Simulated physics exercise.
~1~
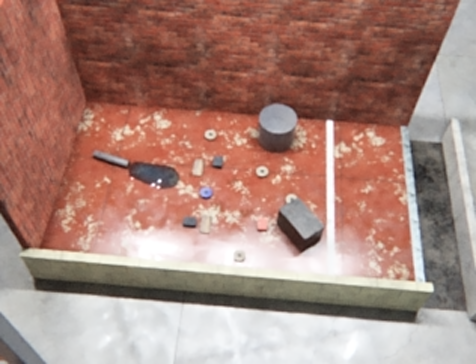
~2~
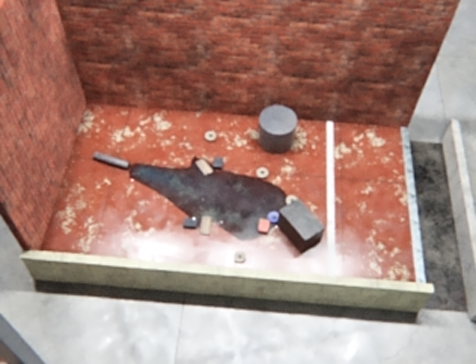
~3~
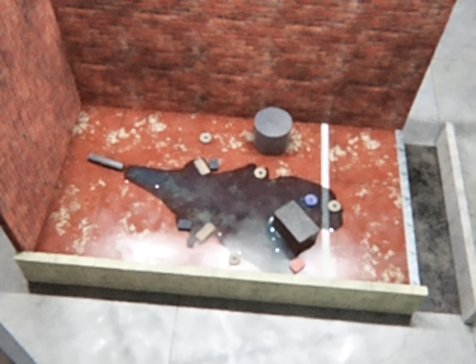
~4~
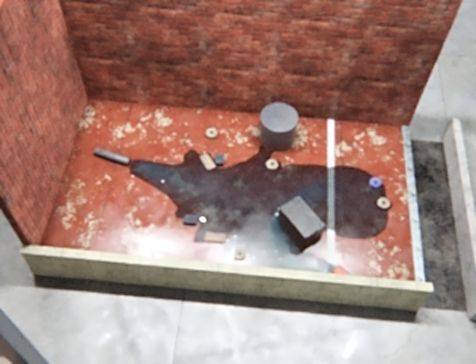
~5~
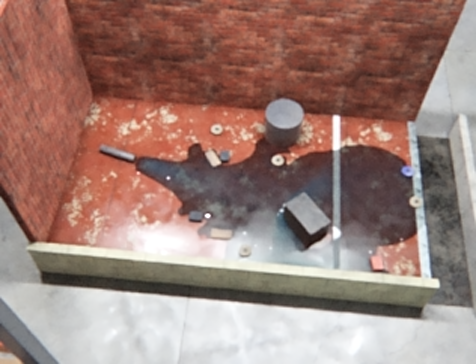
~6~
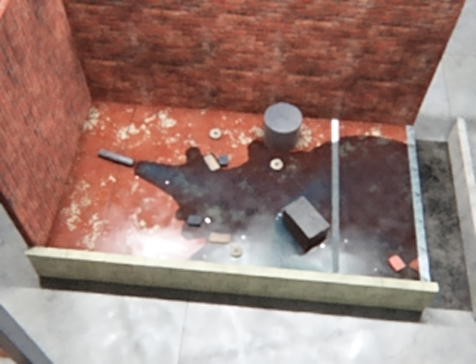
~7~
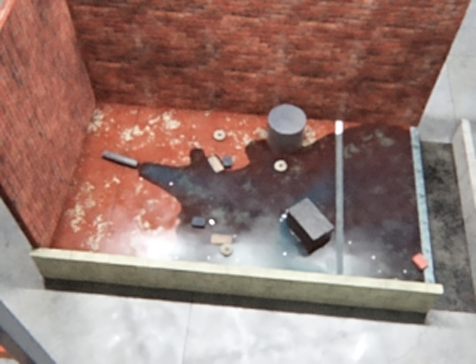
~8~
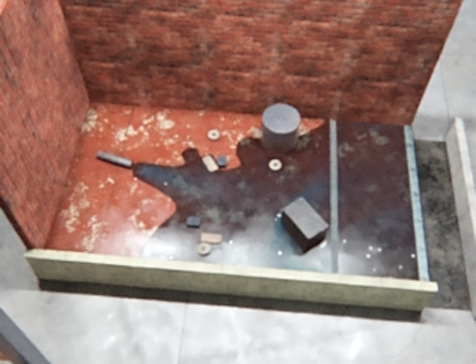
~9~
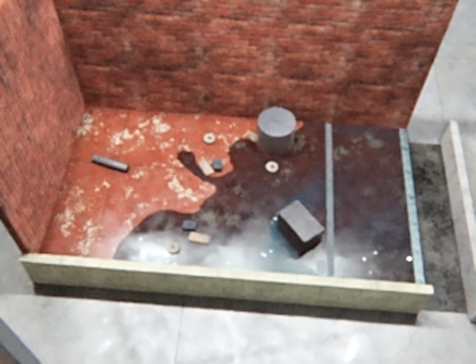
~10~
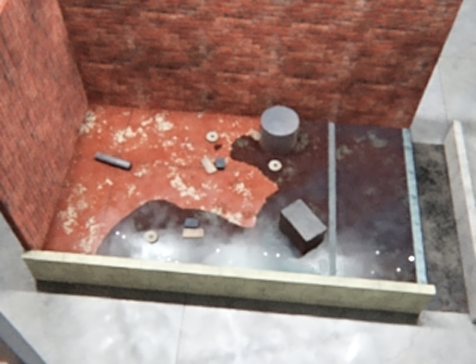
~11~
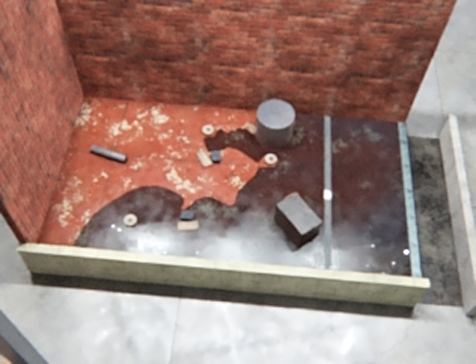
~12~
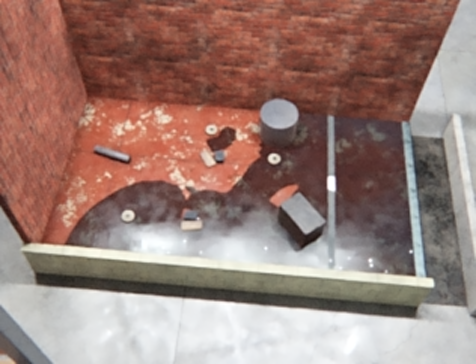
A brick-walled bay with a red floor flooded as dark water poured from a small pipe and spread right, carrying a blue lid and a red piece past the stripe and out of sight, then the flow stopped and the pool crept left along the front.
